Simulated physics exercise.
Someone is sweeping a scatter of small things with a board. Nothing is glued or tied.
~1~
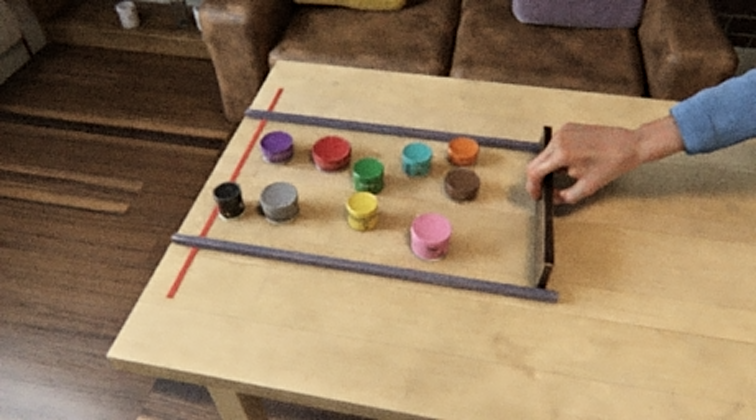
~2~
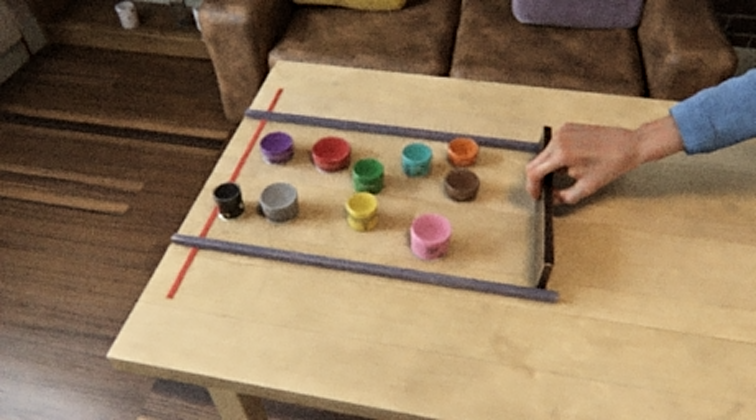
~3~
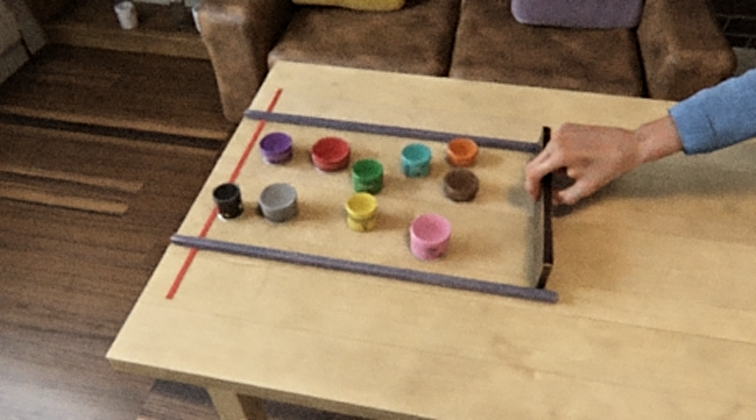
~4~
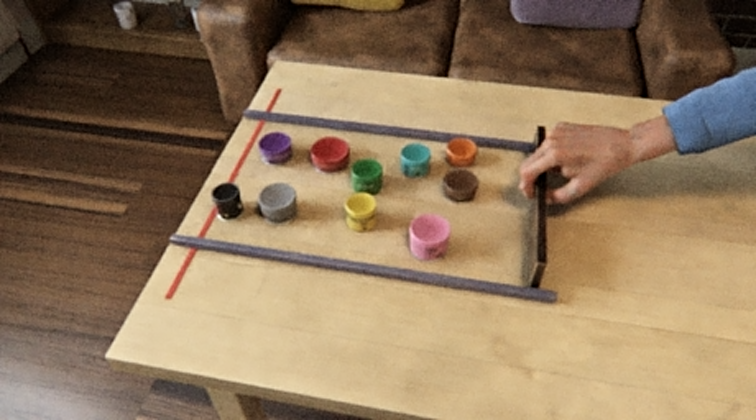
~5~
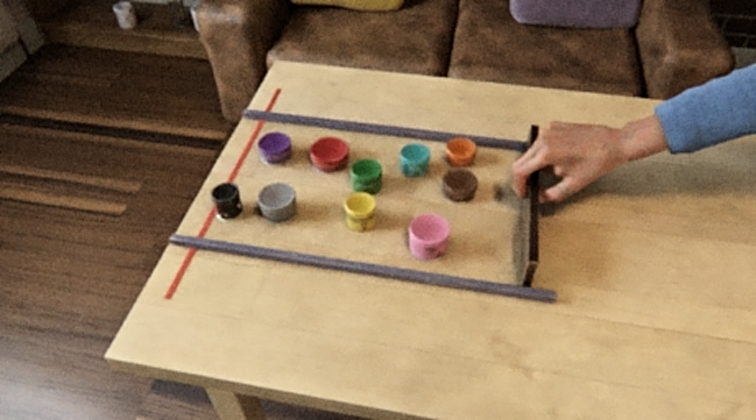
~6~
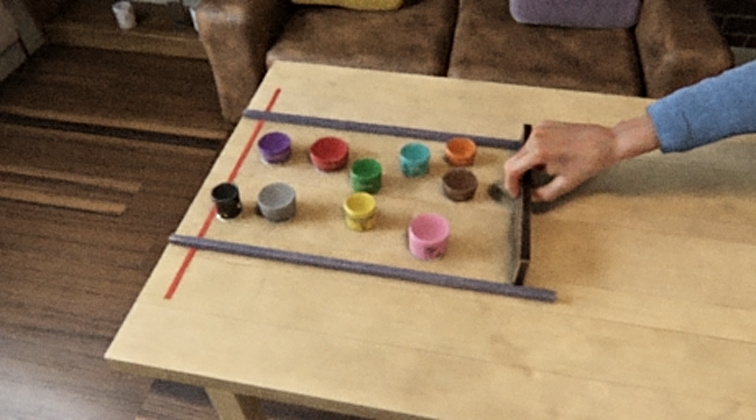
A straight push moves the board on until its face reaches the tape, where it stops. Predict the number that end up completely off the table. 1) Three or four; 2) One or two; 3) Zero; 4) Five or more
Five or more (4).
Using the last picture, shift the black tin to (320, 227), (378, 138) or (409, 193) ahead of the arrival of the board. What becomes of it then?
Try one it goes off the edge; try two it goes off the edge; try three it is not knocked off.
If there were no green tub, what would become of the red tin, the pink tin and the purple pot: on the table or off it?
Red tin down; pink tin still up; purple pot down.
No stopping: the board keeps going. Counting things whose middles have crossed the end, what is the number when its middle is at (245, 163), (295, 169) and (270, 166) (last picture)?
Going through the three places, I get 5, 0 and 2.
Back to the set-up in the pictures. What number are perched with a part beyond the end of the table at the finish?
That would be 5.
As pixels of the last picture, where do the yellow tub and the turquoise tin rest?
The yellow tub ends up near (207, 184), and the turquoise tin near (233, 137).
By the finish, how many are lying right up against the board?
5 end up touching it.
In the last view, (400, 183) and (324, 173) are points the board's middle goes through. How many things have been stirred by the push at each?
So 6, and at the other place 9.
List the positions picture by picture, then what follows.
In the first frame, black tin (230, 201); purple pot (278, 148); grey tin (280, 203); board (544, 201); tape (235, 174).
In the second frame, purple pot (277, 148); brown tin (462, 186).
In the third frame, grey tin (280, 204); turquoise tin (416, 161).
In the fourth frame, black tin (228, 202); orange tin (461, 154).
In the fifth frame, purple pot (275, 149); pink tin (429, 238).
In the sixth frame, black tin (227, 202); purple pot (275, 149); grey tin (278, 204); board (523, 199); tape (233, 175).
Soon after, none off yet; black tin at rest near (227, 202); purple pot at rest near (275, 149); grey tin at rest near (278, 204).
Then, none off yet; black tin moved about its own width near (192, 200); purple pot moved well along near (217, 140); grey tin moved about its own width near (225, 196).
At rest, the number that fall off is five or more; fallen, green tub, red tin, grey tin, purple pot and black tin.
